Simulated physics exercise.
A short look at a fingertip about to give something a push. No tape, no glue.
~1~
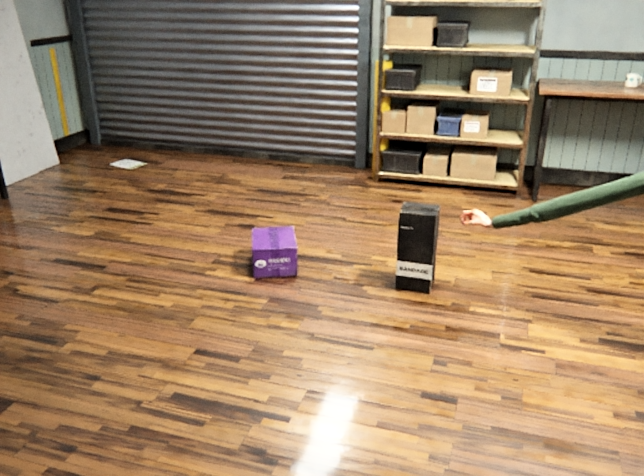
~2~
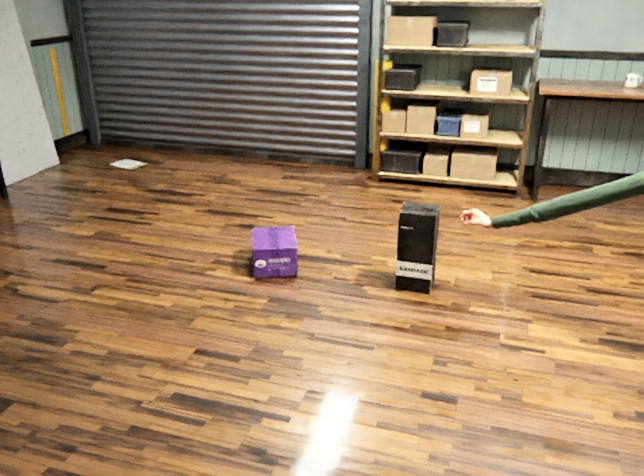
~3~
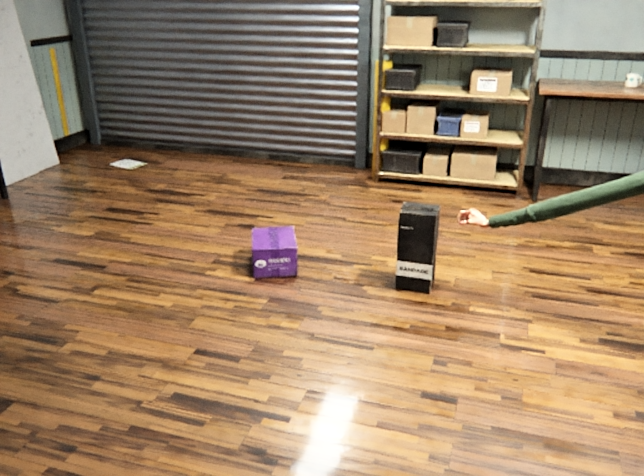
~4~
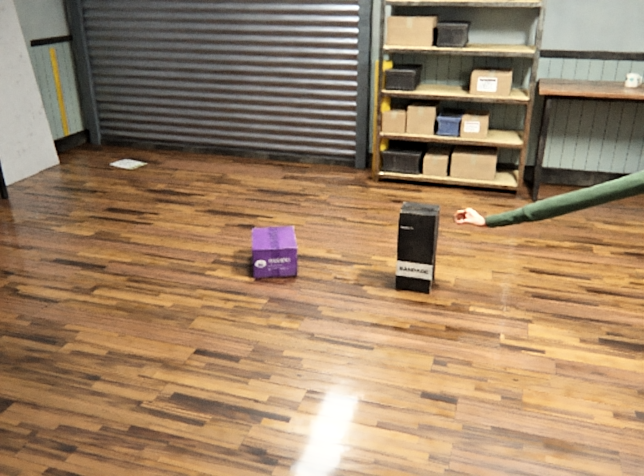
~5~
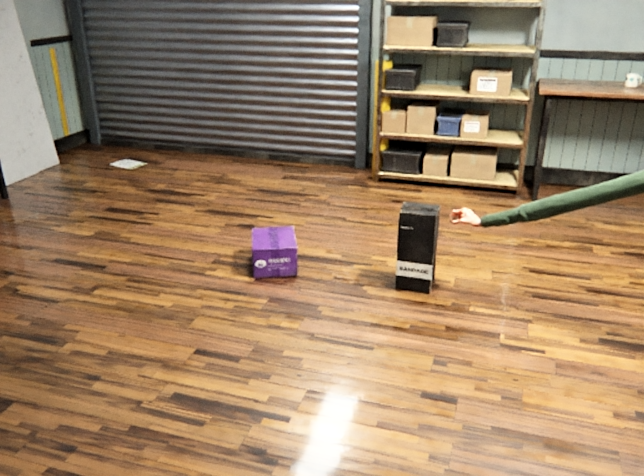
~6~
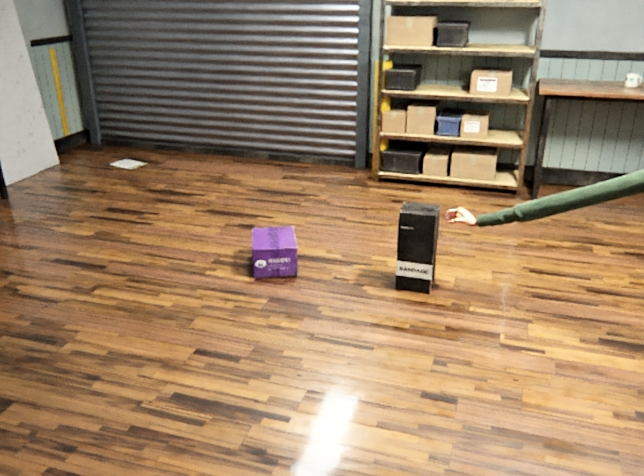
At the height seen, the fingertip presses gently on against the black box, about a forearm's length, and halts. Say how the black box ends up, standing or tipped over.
The black box falls over.
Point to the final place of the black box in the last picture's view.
Near (343, 260).
Then, 0.60 s on from there, black box turned 18° from how it was put near (404, 243).
Then, 1.10 s on from there, black box turned 51° from how it was put near (378, 245).
Then, 1.30 s on from there, black box on its side near (355, 260).
In the end, toppled on the floor, black box. At the end, from the last picture's camera, black box near (343, 260).
